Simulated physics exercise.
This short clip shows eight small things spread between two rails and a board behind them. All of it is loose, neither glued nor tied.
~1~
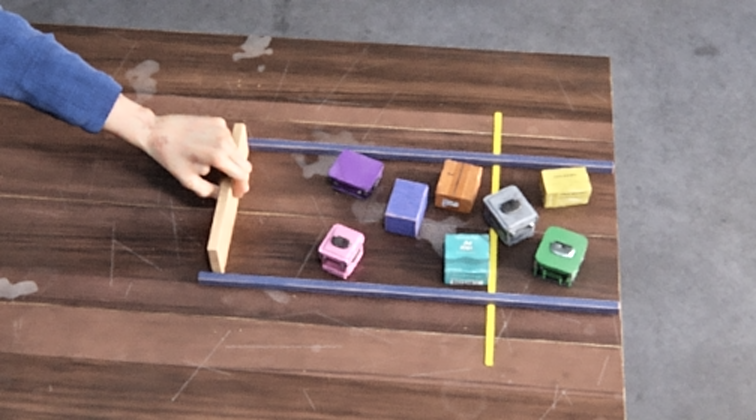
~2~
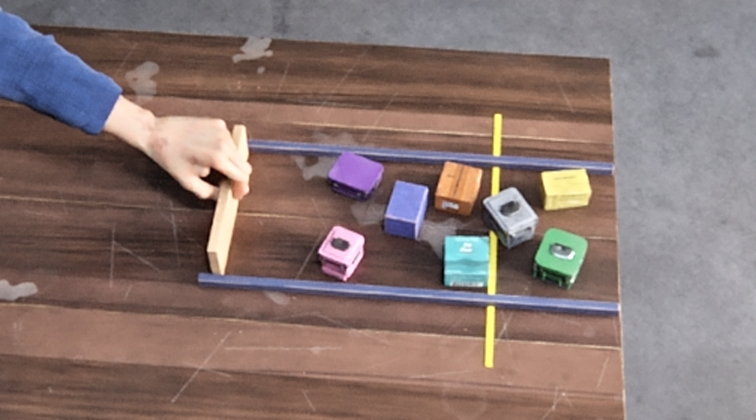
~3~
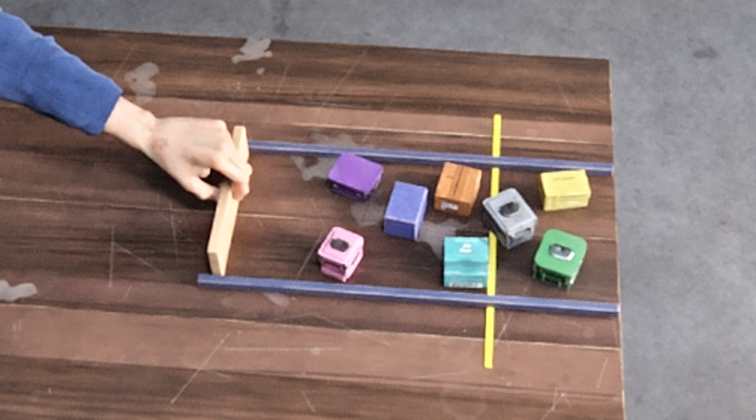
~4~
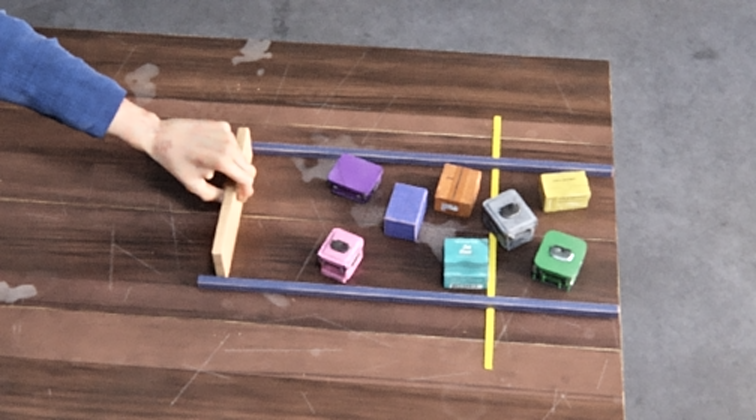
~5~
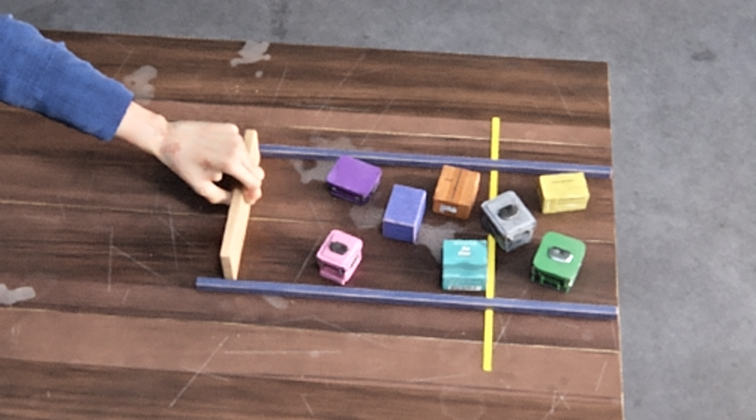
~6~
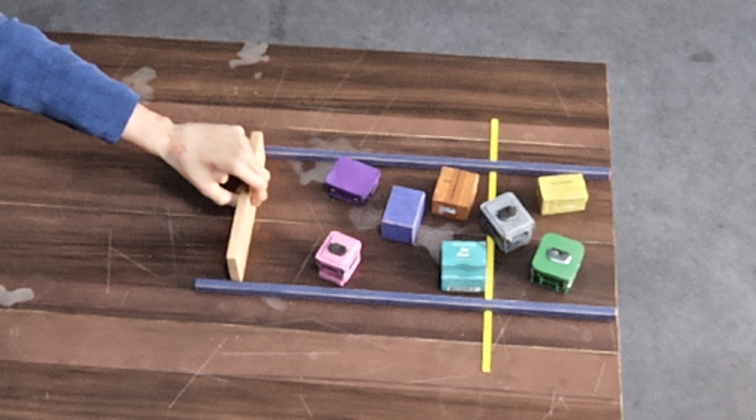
The clip opens on eight small, differently coloured blocks spread between two blue rails on a wooden table, with a hand holding an upright wooden board at the left. The board stays almost still at first, then the hand slides it slightly right, without touching the blocks, which barely shift in view.
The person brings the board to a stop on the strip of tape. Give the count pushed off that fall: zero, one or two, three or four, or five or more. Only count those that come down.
The push drops not a single one off the table.
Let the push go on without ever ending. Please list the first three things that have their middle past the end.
You'd get the yellow box first, then the green case, and the orange box after that.
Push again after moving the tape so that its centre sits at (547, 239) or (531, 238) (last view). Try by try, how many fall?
The first try gives 2 and the second gives 2.
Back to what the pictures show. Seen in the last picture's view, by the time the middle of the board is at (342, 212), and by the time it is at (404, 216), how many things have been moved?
Tally: 2; 4.
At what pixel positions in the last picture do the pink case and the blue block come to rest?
About (506, 266), and the other about (508, 219).
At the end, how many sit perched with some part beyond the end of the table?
The number overhanging is 1.
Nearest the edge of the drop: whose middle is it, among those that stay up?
Result: Yellow box.
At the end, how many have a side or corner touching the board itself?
It's 3.
A little later, none off yet; yellow box at rest near (562, 194); green case at rest near (557, 263); grey case at rest near (506, 223).
Next, none off yet; yellow box at rest near (562, 194); green case at rest near (557, 263); grey case at rest near (508, 224).
When it is over, the number that fall off is zero.
